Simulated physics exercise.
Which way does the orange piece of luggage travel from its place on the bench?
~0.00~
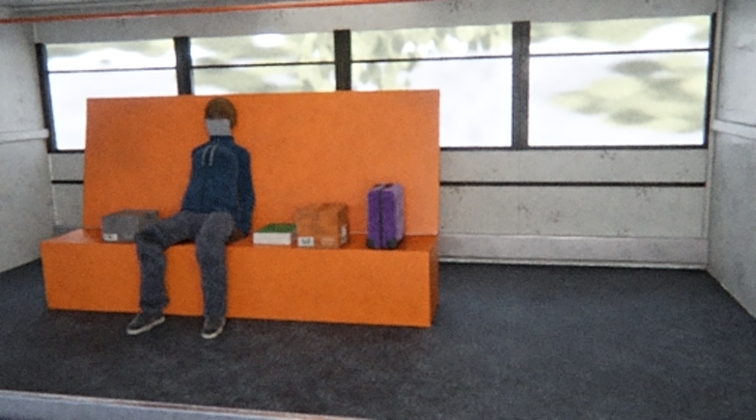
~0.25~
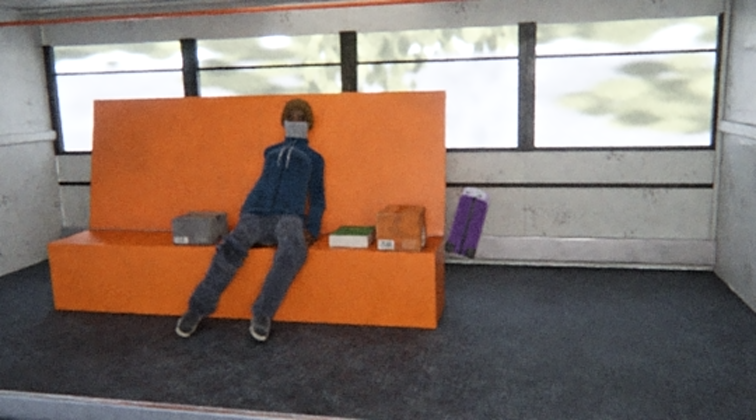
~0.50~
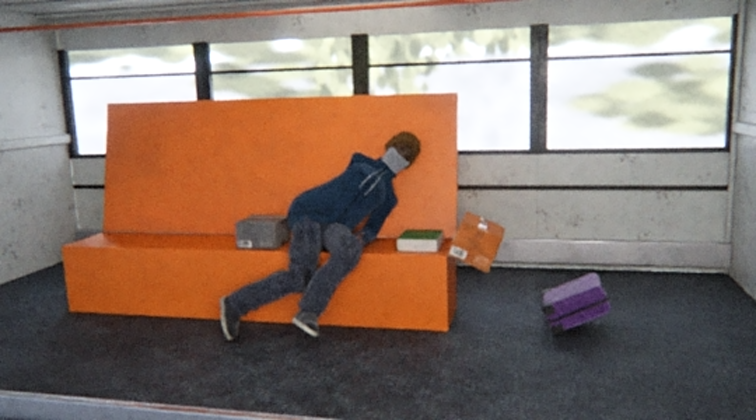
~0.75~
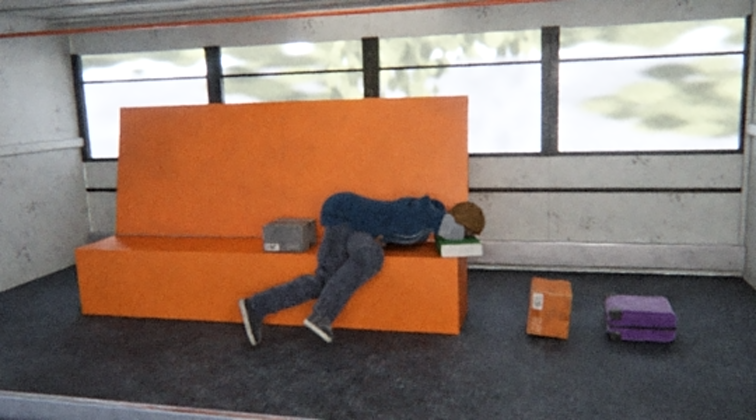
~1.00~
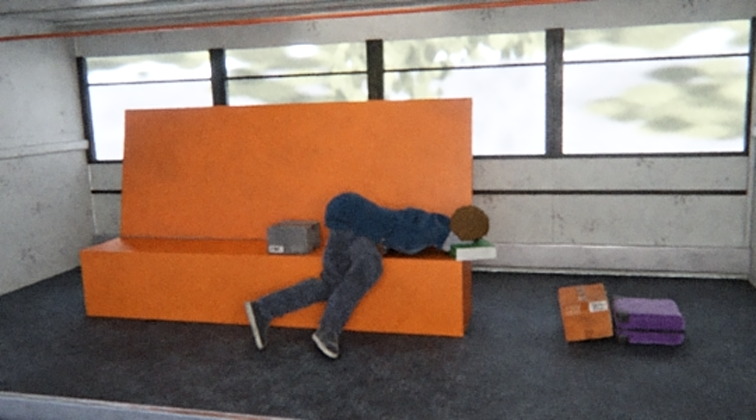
It moves to the right, sliding past the end of the bench and dropping to the floor.
